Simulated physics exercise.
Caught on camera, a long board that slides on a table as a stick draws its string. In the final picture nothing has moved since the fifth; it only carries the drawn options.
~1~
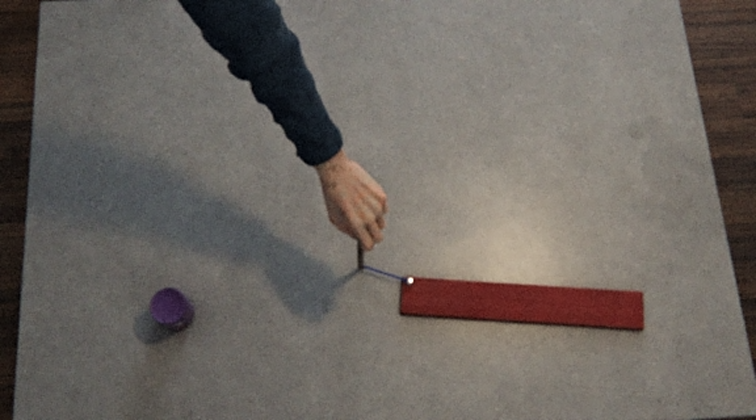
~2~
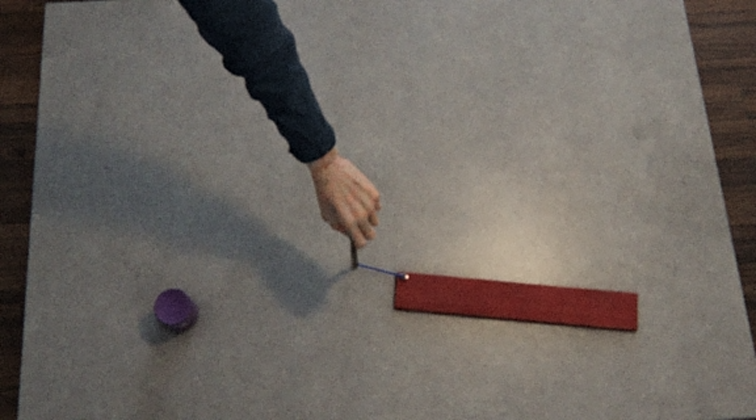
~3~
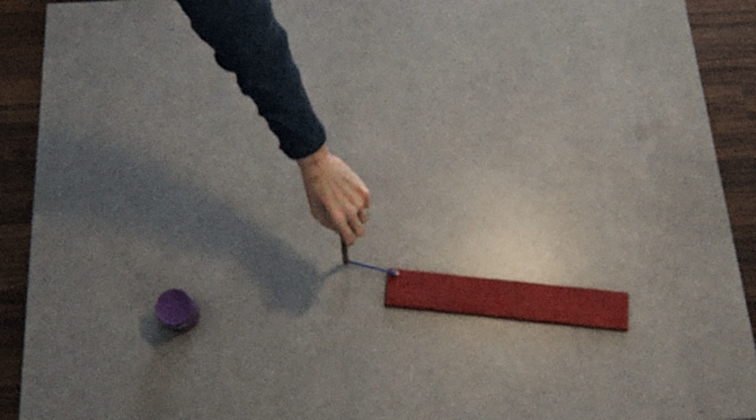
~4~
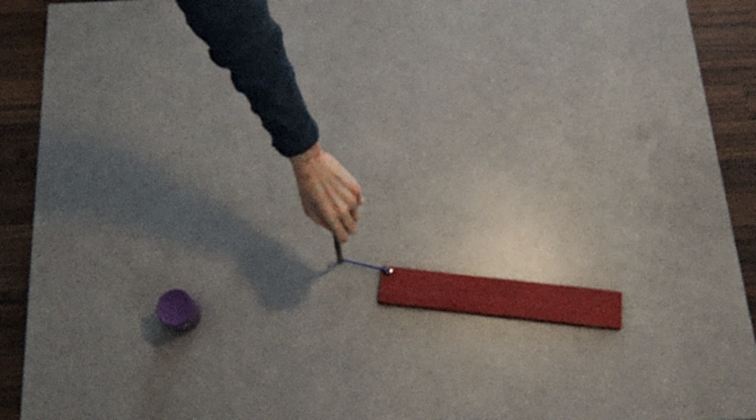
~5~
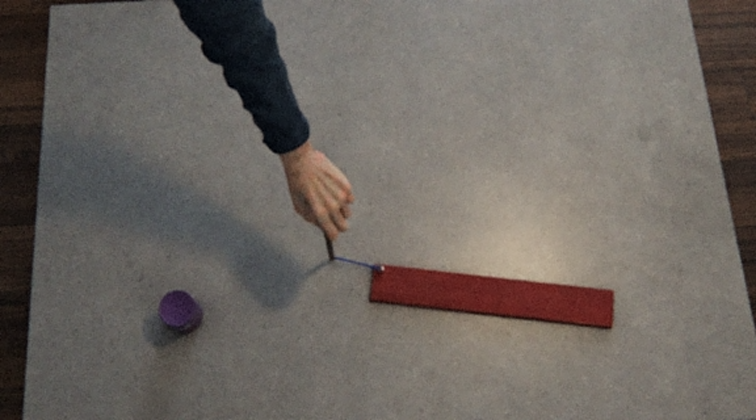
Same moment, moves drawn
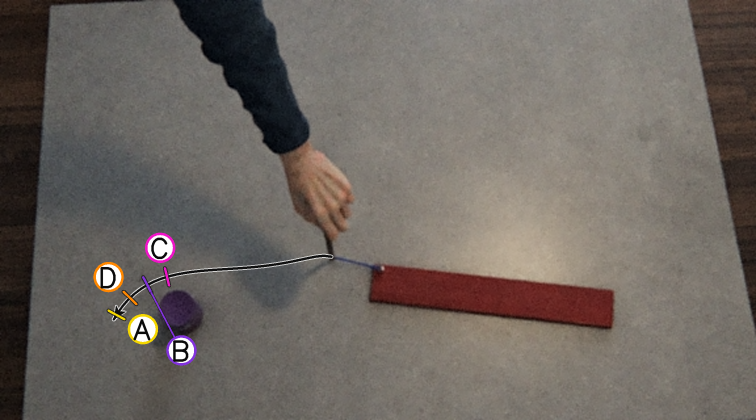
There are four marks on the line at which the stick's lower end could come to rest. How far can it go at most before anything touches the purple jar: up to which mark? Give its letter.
Up to mark C.
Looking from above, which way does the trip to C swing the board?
For that mark, anticlockwise.
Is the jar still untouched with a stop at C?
Yes.
On the copy, A at (116, 315); B at (147, 285); C at (167, 277); D at (130, 298); the route from (332, 257) via (216, 270) to (114, 320).
On C. First, foot of the stick (276, 265), middle of the board (439, 287).
Then, foot of the stick (216, 270), middle of the board (381, 283).
Finally, foot of the stick (167, 277), middle of the board (332, 282); nothing has been touched.
By contrast, A is too far, the jar has been hit; B is too far, the jar has been hit; D is too far, the jar has been hit.
